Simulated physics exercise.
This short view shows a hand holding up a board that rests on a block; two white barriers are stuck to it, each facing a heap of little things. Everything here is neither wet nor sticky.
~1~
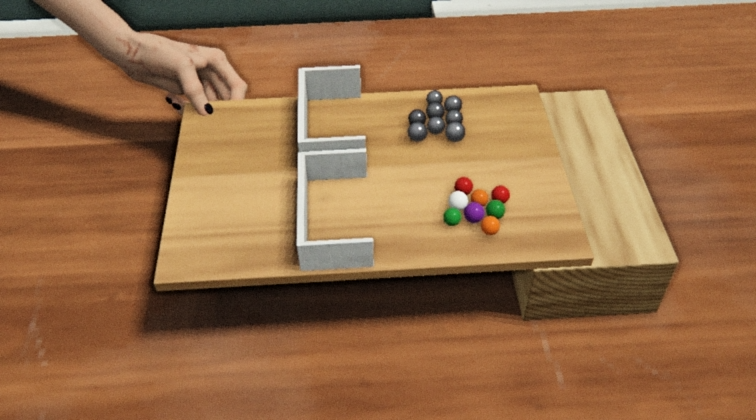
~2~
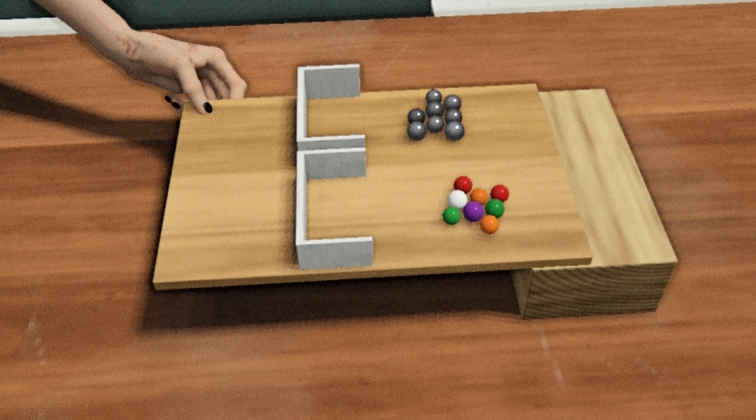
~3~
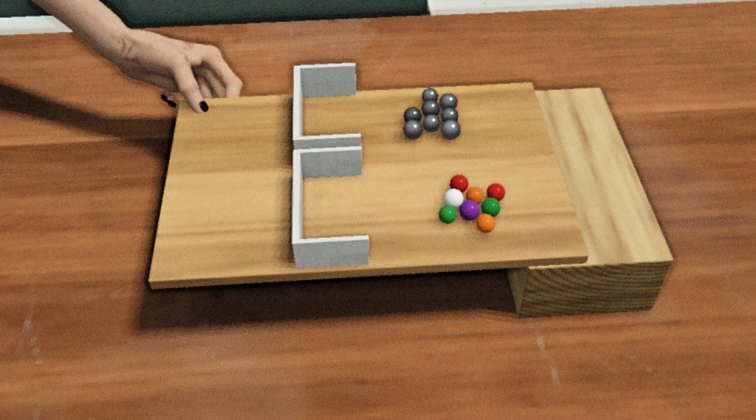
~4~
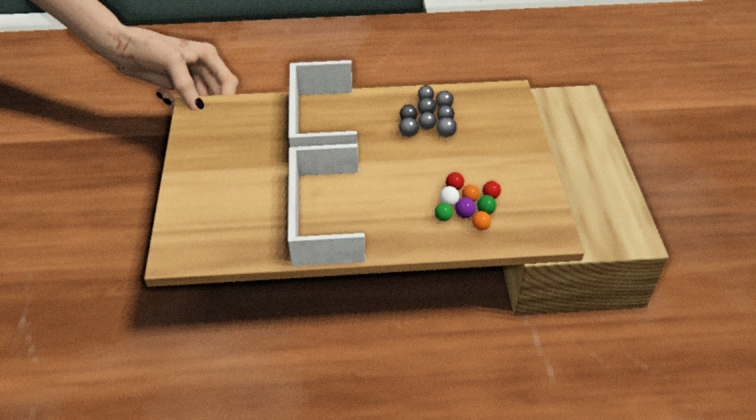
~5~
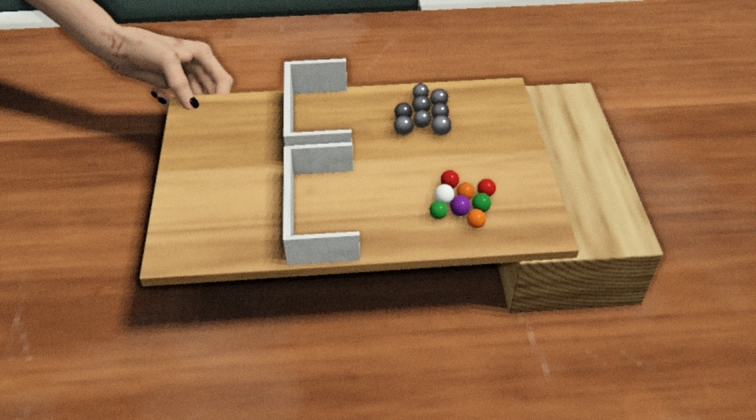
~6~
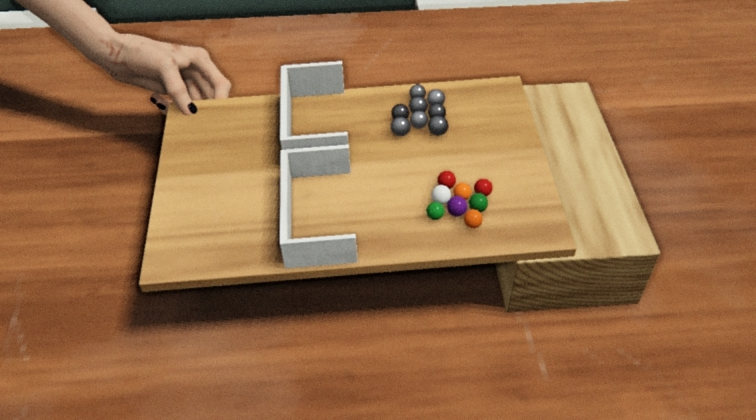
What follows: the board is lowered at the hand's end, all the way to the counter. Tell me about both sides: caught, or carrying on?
My prediction: I think the near handful will be restrained by its barrier, I think the far handful will be restrained by its barrier.
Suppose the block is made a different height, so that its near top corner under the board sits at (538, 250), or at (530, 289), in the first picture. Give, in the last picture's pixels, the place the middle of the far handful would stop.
Try one: Near (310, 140). Try two: Near (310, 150).
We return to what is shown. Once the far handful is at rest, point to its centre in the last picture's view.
When nothing moves any more, the middle sits at roughly (306, 144) in the last picture.
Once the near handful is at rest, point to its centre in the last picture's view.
Resting middle: Approx. (309, 232).
Then, 0.41 s after the last picture, board sloping at 11°; near handful on its way down; far handful on its way down.
Then, 0.76 s after the last picture, board resting at 14°; near handful has reached its bar; far handful has reached its bar.
At rest, board resting at 14°; near handful gathered behind its bar; far handful gathered behind its bar.
